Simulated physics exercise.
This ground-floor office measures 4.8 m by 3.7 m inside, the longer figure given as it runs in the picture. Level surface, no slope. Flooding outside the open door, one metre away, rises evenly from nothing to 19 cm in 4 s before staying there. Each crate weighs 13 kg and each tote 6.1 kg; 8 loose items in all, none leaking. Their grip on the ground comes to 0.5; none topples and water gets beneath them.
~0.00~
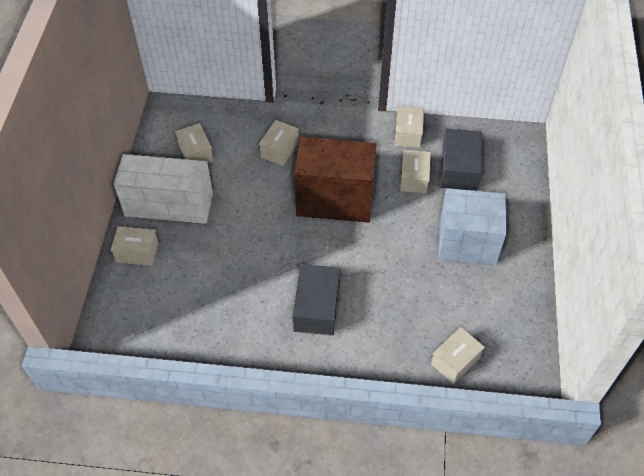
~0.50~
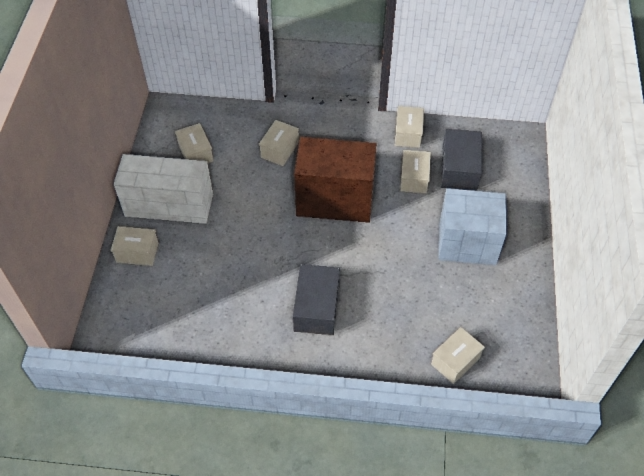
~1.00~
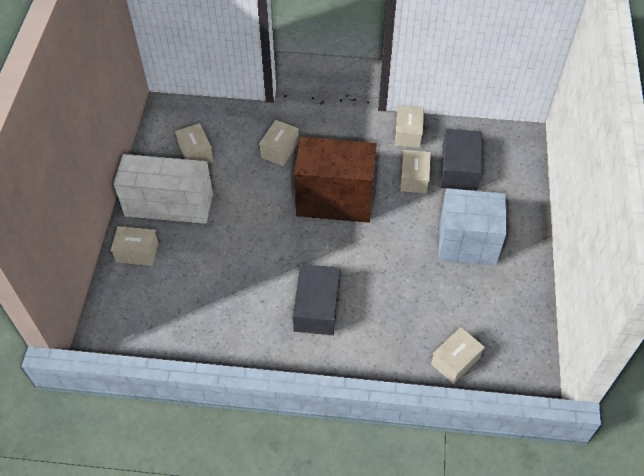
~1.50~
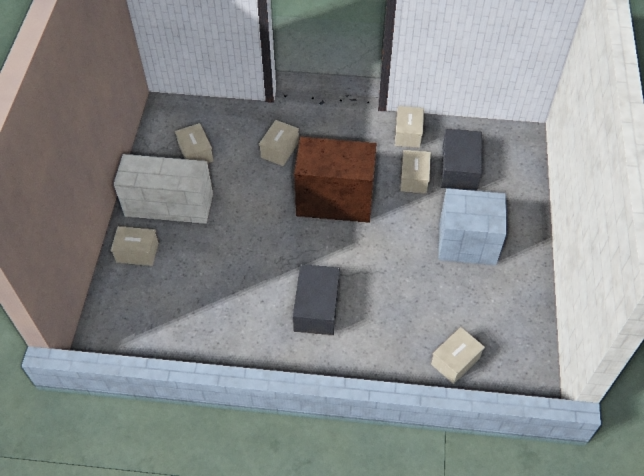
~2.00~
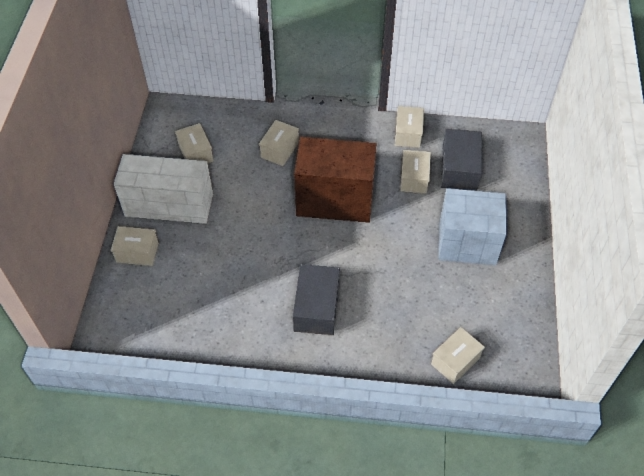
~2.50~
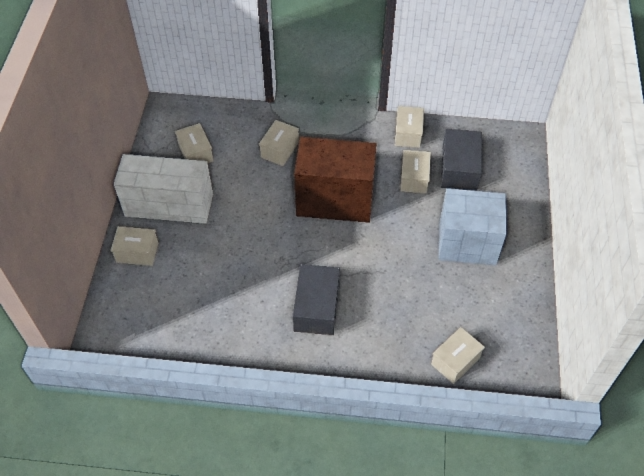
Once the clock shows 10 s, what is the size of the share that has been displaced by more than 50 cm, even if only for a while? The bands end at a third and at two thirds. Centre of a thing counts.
Some of them.
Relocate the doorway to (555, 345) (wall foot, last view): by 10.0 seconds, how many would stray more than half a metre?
Then the count would be 2.
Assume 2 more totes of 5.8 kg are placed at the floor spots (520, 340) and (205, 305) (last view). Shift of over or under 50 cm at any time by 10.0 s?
Order as asked - inside the cutoff and beyond the cutoff.
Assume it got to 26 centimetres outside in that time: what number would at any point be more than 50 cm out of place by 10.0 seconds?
In that case the number is 4.
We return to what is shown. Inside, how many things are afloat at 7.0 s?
1.
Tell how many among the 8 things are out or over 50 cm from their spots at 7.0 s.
The number by then is 3.
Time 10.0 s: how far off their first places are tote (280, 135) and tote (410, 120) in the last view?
50 cm, 30 cm.
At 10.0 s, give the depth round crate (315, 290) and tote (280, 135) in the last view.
First roughly 3 cm, second roughly 8 cm.
After 3.5 s 0 of 8 are over 50 cm from their spots; 0 afloat.
After 4.5 s 1 of 8 are over 50 cm from their spots; 0 afloat.
After 7.0 s 3 of 8 are over 50 cm from their spots; 1 afloat.
After 10.0 s 4 of 8 are over 50 cm from their spots, and 4 have been at some point; 5 afloat.
